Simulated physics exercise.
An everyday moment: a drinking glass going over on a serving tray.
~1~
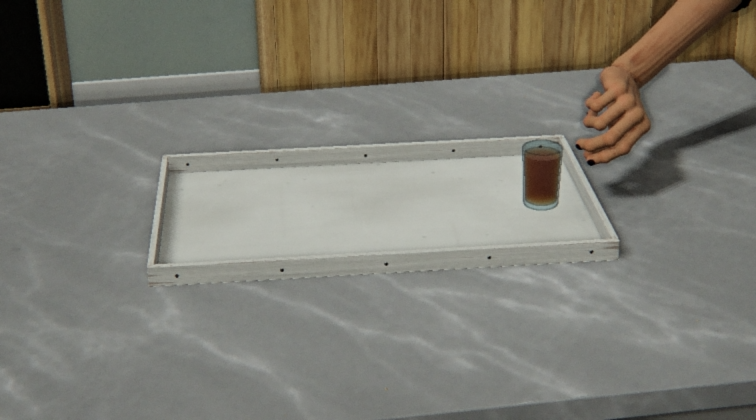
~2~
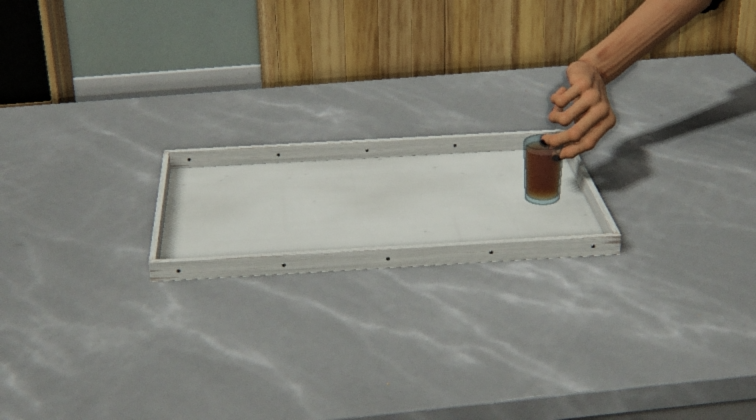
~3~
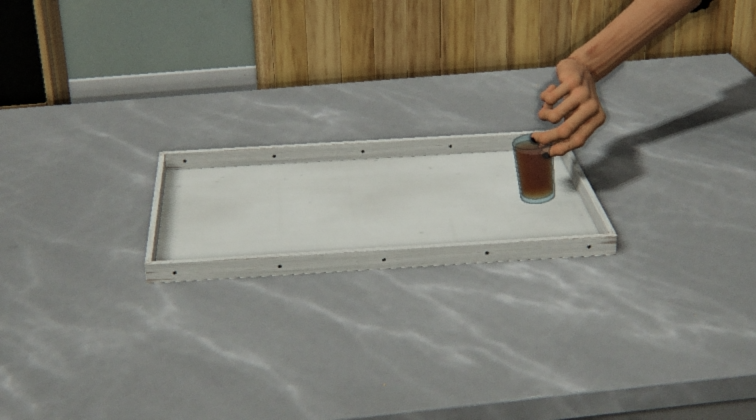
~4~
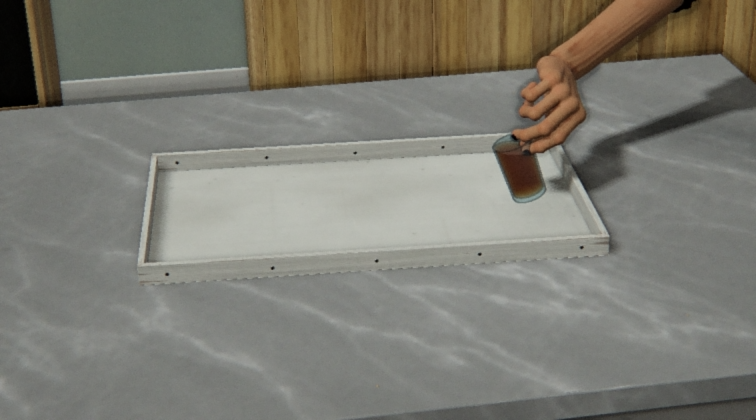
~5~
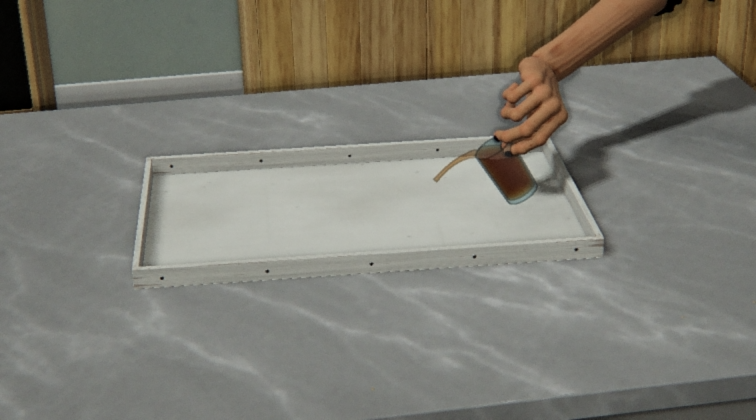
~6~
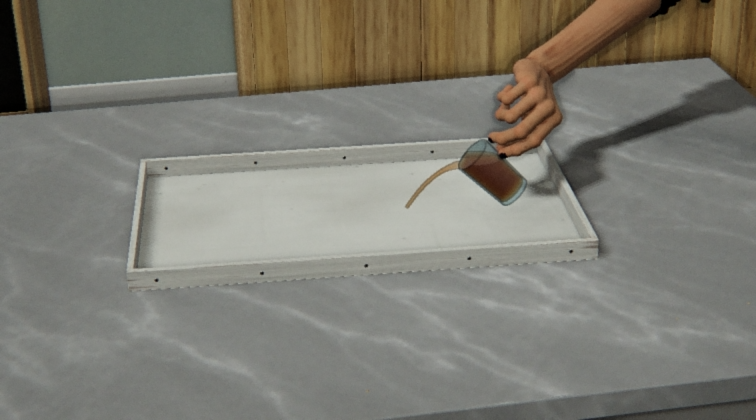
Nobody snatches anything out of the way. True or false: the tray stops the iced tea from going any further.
True.
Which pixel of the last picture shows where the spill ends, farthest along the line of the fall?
Spill front, last frame: Approx. (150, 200).
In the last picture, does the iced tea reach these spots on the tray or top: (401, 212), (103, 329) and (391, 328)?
Spot by spot: Touched, then missed, then missed.
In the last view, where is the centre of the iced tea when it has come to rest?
Its centre ends up near (271, 213) in the last picture.
Next, the drinking glass lies in the tray; the puddle covers about as much as a plate; the top is dry.
After that, the puddle covers about as much as a tray; the top is dry.
Finally, the puddle covers about as much as a tray; the top is dry.
